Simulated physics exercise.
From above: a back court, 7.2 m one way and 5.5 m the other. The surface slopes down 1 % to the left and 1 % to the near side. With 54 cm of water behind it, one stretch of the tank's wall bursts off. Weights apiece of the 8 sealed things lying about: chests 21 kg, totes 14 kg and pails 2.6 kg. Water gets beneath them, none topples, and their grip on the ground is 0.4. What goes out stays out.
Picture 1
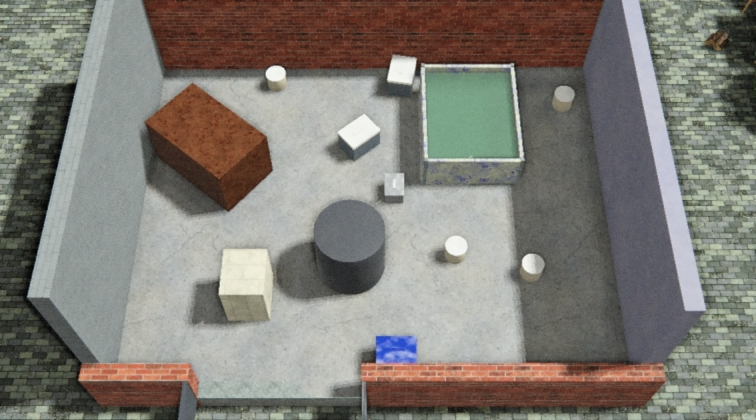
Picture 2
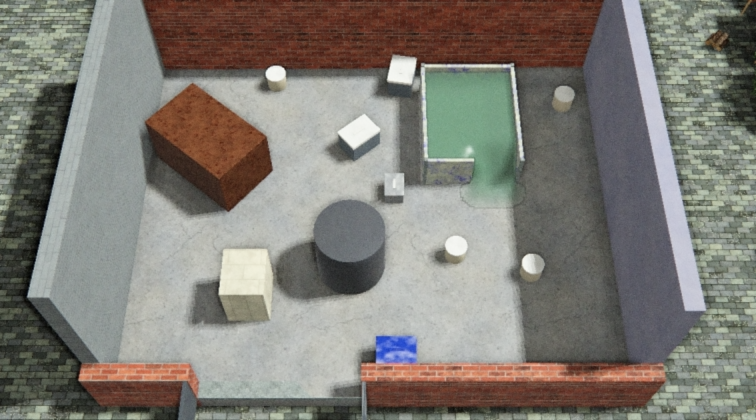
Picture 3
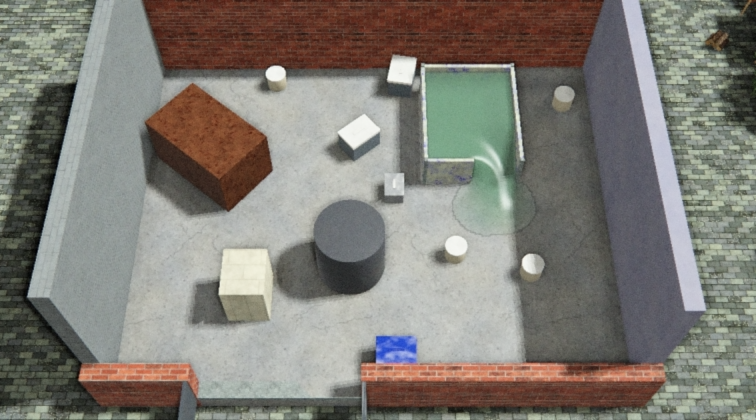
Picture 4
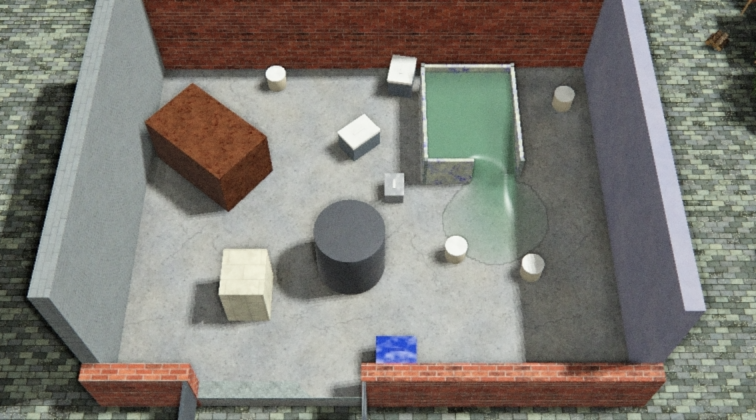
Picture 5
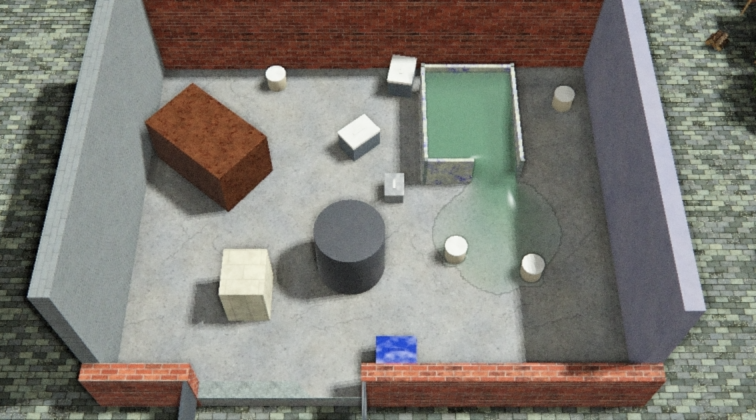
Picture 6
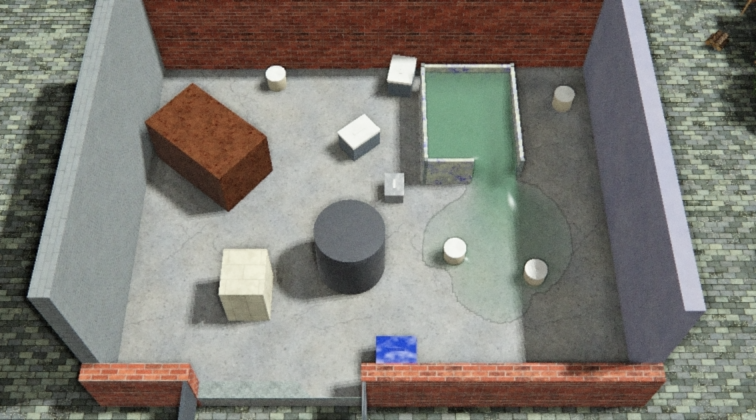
A walled back court with a concrete floor is seen from high above, a green-watered tank standing against the brick wall at the back, right of centre. A rust-brown block, cream box, dark grey cylinder, blue chest and small pale boxes and pails stand around it. Part of the tank's near wall bursts away, water spreads toward the near side around two pails, and the right one shifts slightly.
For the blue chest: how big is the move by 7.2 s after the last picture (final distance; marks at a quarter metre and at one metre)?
The blue chest gets carried off.
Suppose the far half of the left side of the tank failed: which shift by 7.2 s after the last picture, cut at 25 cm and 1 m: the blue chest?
In that case the blue chest holds its place.
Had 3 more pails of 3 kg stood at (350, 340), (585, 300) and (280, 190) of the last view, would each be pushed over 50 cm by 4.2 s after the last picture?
In that order: More, more, less.
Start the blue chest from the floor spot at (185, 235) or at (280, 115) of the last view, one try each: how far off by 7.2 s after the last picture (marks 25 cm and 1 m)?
In that order: It holds its place; it holds its place.
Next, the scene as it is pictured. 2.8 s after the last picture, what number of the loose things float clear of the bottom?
I count 1.
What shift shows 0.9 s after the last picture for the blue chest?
About 0 cm.
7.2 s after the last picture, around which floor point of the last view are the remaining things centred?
At about (366, 200).
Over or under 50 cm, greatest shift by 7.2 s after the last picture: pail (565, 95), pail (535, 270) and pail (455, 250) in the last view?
In that order: Short of it, over, past it.
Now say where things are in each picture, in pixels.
The blue chest at (397, 350), on the bottom; water covers 2.5 m2; 0 of 8 have shifted, in the first picture.
The blue chest at (397, 350), on the bottom; 2.9 m2 under water; 0 of 8 have shifted, in the second picture.
The blue chest at (397, 350) rests on the ground; 3.5 m2 under water; 0 of 8 have shifted, in the third picture.
The blue chest at (397, 350) rests on the ground; 4.3 m2 under water; 0 of 8 have shifted, in the fourth picture.
The blue chest at (397, 350), on the bottom; water covers 5.1 m2; 0 of 8 have shifted, in the fifth picture.
The blue chest at (397, 350) rests on the ground; 6.1 m2 under water; 1 of 8 have shifted, in the sixth picture.
Then, 0.9 s after the last picture the blue chest is near (397, 350), 0.0 m from its start, aground; 0 of 8 are out; 1 afloat.
Then, 2.8 s after the last picture the blue chest is near (294, 357), 1.4 m from its start, aground; 0 of 8 are out; 1 afloat.
Then, 4.8 s after the last picture the blue chest is near (277, 367), 1.6 m from its start, aground; 0 of 8 are out; 1 afloat.
Then, 7.2 s after the last picture the blue chest is near (259, 378), 1.9 m from its start, aground; 0 of 8 are out; 2 afloat.
